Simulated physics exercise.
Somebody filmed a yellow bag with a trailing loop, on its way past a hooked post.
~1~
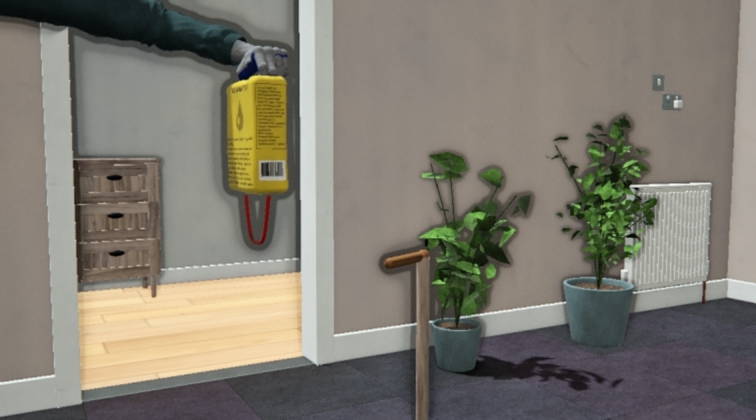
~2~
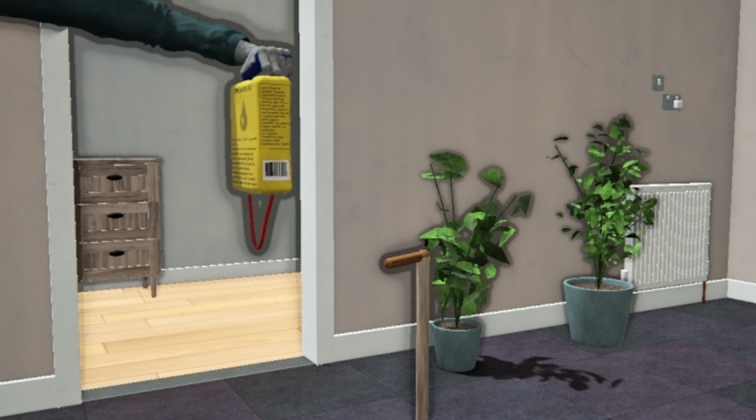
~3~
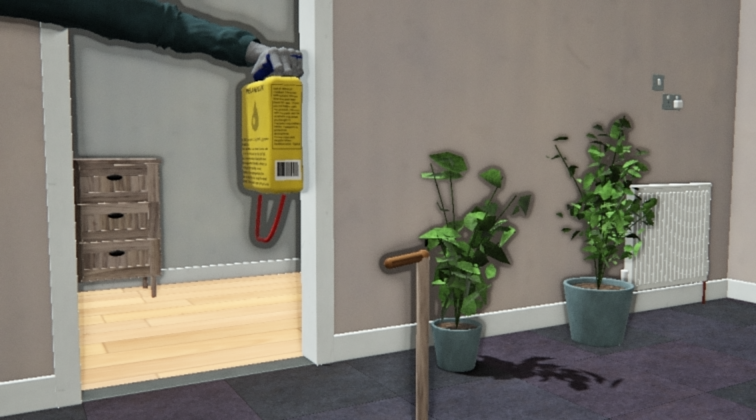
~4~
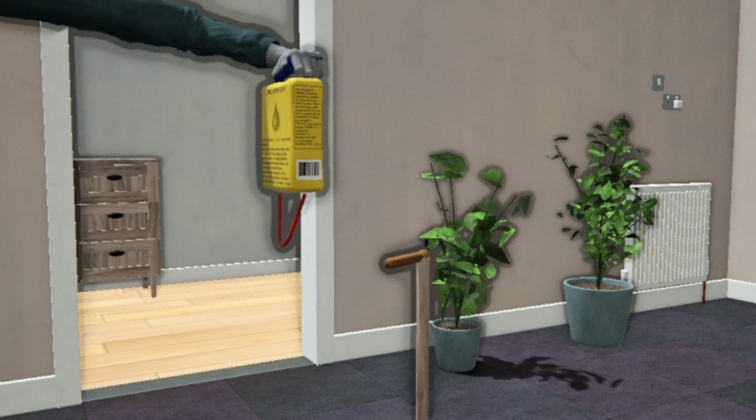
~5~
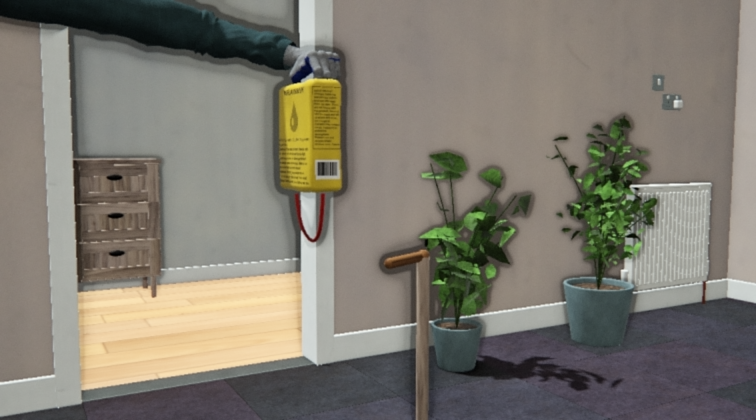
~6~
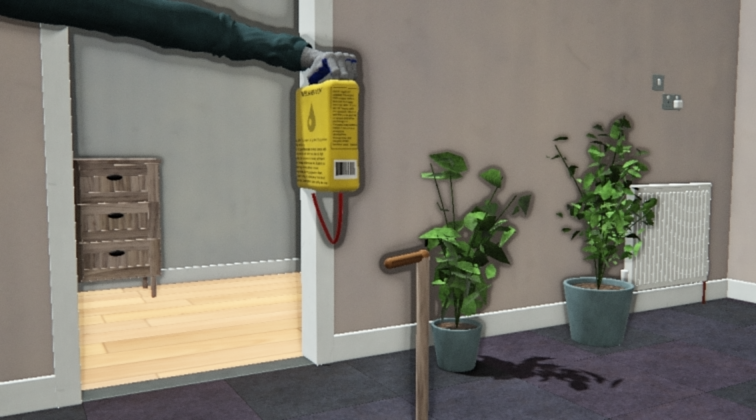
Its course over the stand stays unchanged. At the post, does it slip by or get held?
Unhindered.
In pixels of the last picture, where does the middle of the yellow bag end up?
Once nothing moves, you'll see it close to (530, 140).
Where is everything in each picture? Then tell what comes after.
In the first frame, yellow bag (256, 137); hook tip (390, 264).
In the second frame, yellow bag (260, 137); bottom of the loop (257, 248).
In the third frame, yellow bag (271, 137).
In the fourth frame, yellow bag (291, 138); bottom of the loop (282, 245).
In the fifth frame, yellow bag (309, 138).
In the sixth frame, yellow bag (326, 138); bottom of the loop (333, 242); hook tip (390, 264); hook points towards it, loop hangs above the hook.
Then, 0.58 s on from there, bag over the post near (403, 139).
Then, 1.32 s on from there, bag past the post near (488, 140).
In the end, bag past the post near (530, 140). The yellow bag goes by freely.
